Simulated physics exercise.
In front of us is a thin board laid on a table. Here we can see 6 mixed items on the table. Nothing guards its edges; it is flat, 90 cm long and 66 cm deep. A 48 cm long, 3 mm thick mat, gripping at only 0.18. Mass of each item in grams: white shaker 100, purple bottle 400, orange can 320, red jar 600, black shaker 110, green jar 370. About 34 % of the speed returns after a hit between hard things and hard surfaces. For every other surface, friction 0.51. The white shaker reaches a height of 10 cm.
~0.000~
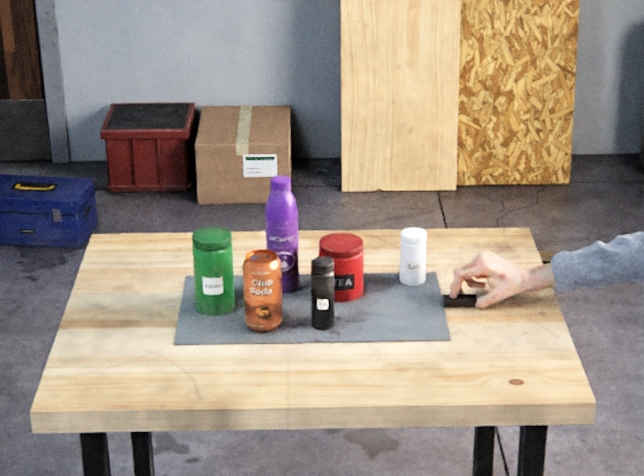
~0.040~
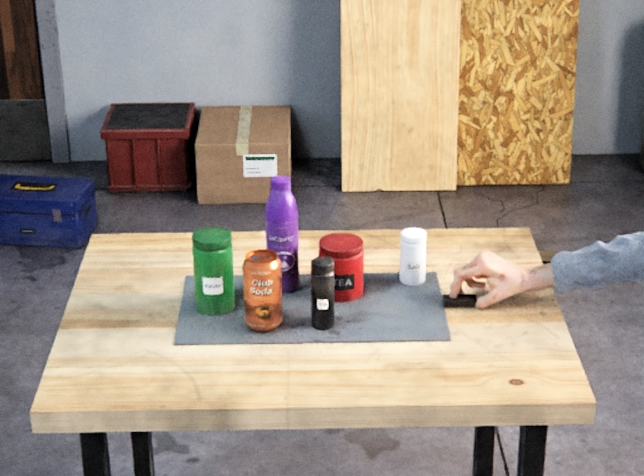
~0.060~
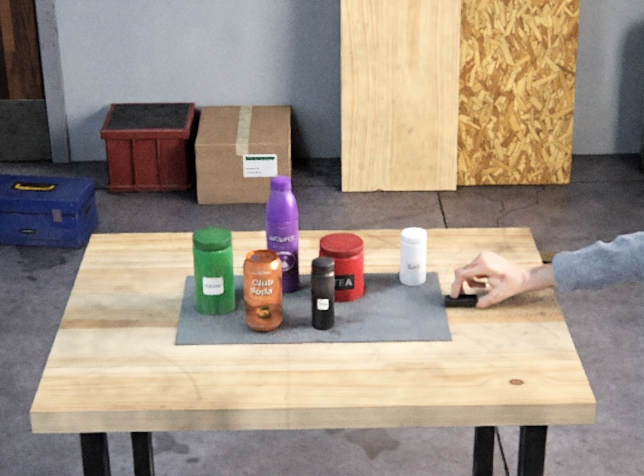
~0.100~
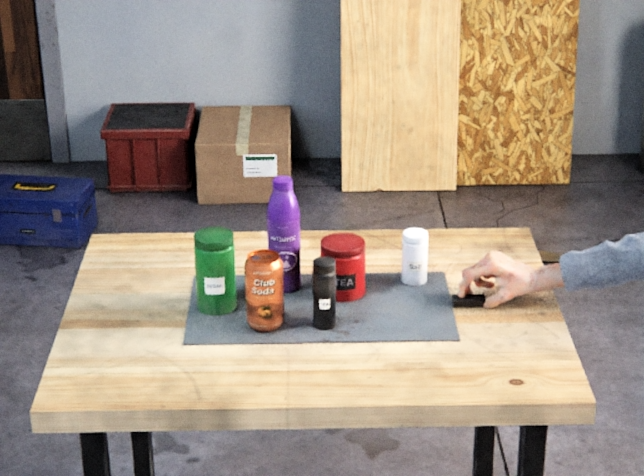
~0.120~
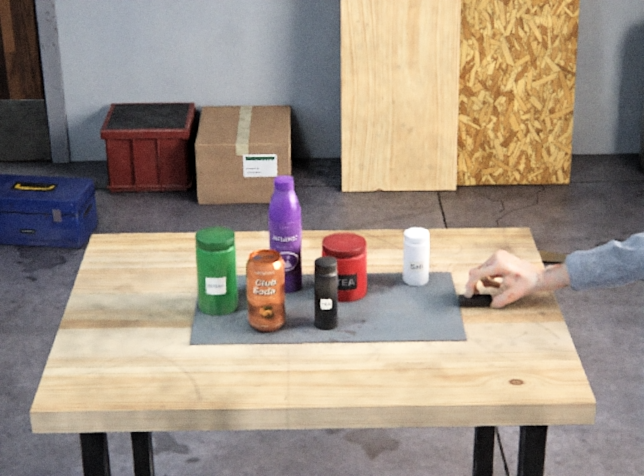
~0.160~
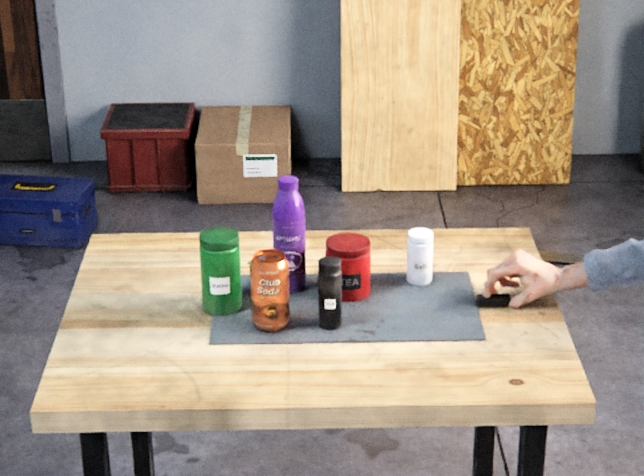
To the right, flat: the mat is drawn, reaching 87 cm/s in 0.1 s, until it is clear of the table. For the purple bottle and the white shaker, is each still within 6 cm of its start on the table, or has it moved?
The purple bottle has moved; the white shaker has moved.
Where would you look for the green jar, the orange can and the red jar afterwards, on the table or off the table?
Afterwards, the green jar stays on its support, the orange can stays on its support, and the red jar leaves its support.
Around 0.46 s, 32 cm of pull; purple bottle shifted 16 cm near (367, 233); white shaker shifted 16 cm near (496, 255); orange can at 4° to upright.
Around 0.66 s, 50 cm of pull; white shaker now off the table; purple bottle shifted 33 cm near (459, 231); orange can at 18° to upright.
Around 0.96 s, 76 cm of pull; purple bottle, red jar and black shaker now off the table; orange can at 38° to upright; green jar shifted 4 cm.
Around 1.16 s, 87 cm of pull; orange can on its side; green jar shifted 4 cm.
Finally (1.9 s), off the table, white shaker, purple bottle, red jar and black shaker; on their side or leaning hard on the table, orange can; green jar still in place (within 6 cm).
